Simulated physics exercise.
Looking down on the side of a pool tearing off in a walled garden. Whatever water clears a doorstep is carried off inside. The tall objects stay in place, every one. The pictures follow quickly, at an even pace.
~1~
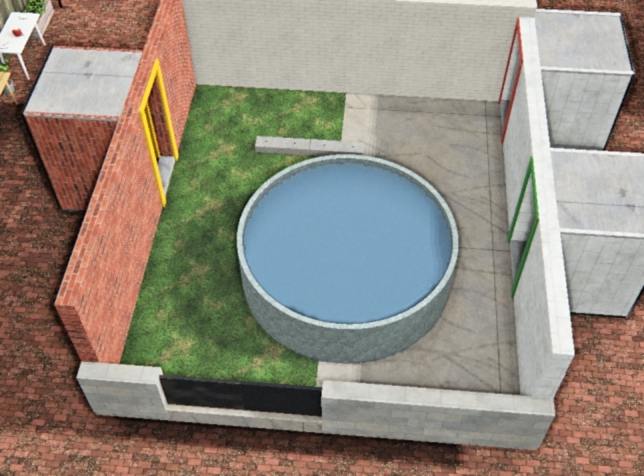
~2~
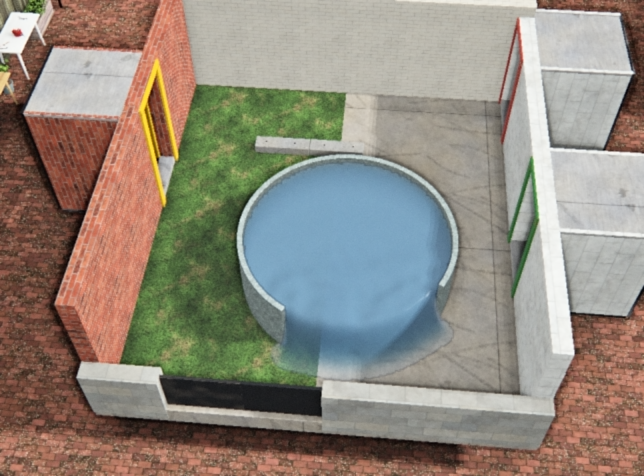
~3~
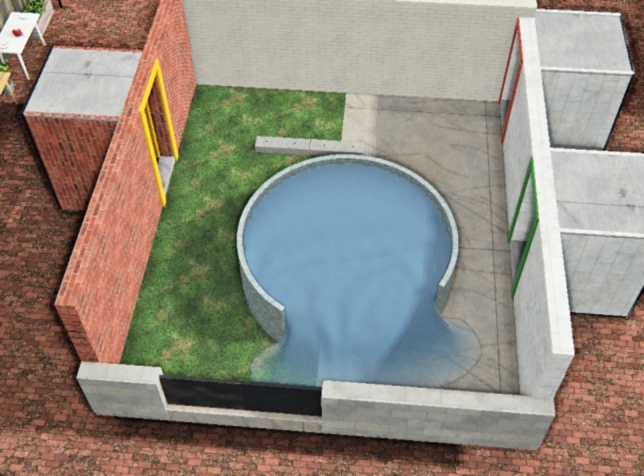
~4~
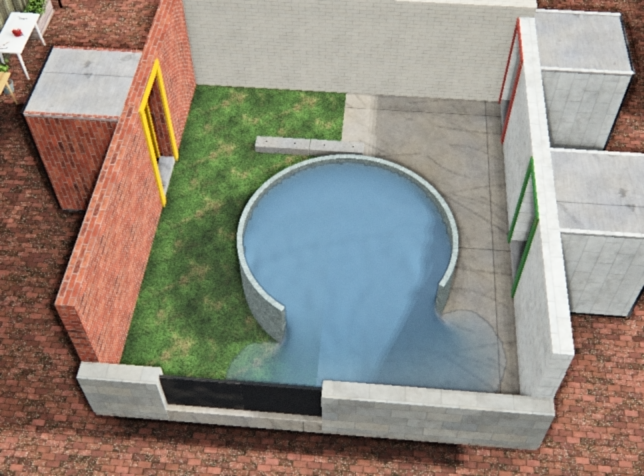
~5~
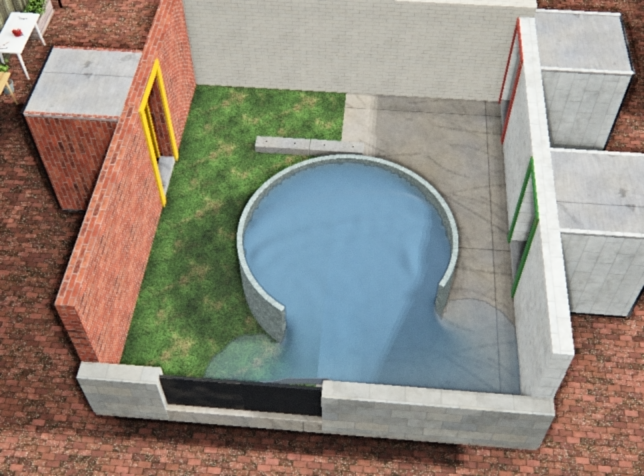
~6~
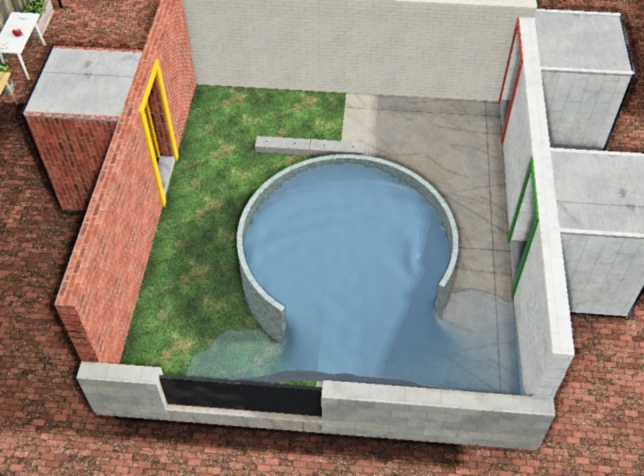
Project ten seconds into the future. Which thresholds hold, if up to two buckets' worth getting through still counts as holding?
The green door does not hold; the red door does not hold; the yellow door does not hold.
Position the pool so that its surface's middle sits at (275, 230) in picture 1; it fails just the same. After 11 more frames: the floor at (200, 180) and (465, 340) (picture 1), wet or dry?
I'd say spared for the first and watered for the second.
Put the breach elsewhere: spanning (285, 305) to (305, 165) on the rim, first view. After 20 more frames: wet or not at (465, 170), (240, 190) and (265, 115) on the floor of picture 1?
First kept bare, second soaked through, third soaked through.
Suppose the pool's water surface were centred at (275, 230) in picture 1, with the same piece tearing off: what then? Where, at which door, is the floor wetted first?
Answer: The green one.
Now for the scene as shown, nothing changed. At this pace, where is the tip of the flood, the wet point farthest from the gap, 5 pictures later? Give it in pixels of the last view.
About (113, 389).
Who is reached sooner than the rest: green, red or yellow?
Answer: The green door.
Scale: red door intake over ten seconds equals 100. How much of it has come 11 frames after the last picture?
I'd say some 0 per cent.
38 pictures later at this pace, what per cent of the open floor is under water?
Estimate: Near 100 %.
A moment on, water covers 25 % of the floor; the green door wet at the sill, nothing in, the red door not reached, the yellow door not reached.
Next, water covers 45 % of the floor; the green door under two buckets in, the red door not reached, the yellow door not reached.
Then, water covers 80 % of the floor; the green door over two buckets in, the red door over two buckets in, the yellow door wet at the sill, nothing in.
Later, water covers 100 % of the floor; the green door over two buckets in, the red door far over two buckets in, the yellow door wet at the sill, nothing in.
In the end, water covers 100 % of the floor; the green door far over two buckets in, the red door far over two buckets in, the yellow door far over two buckets in.
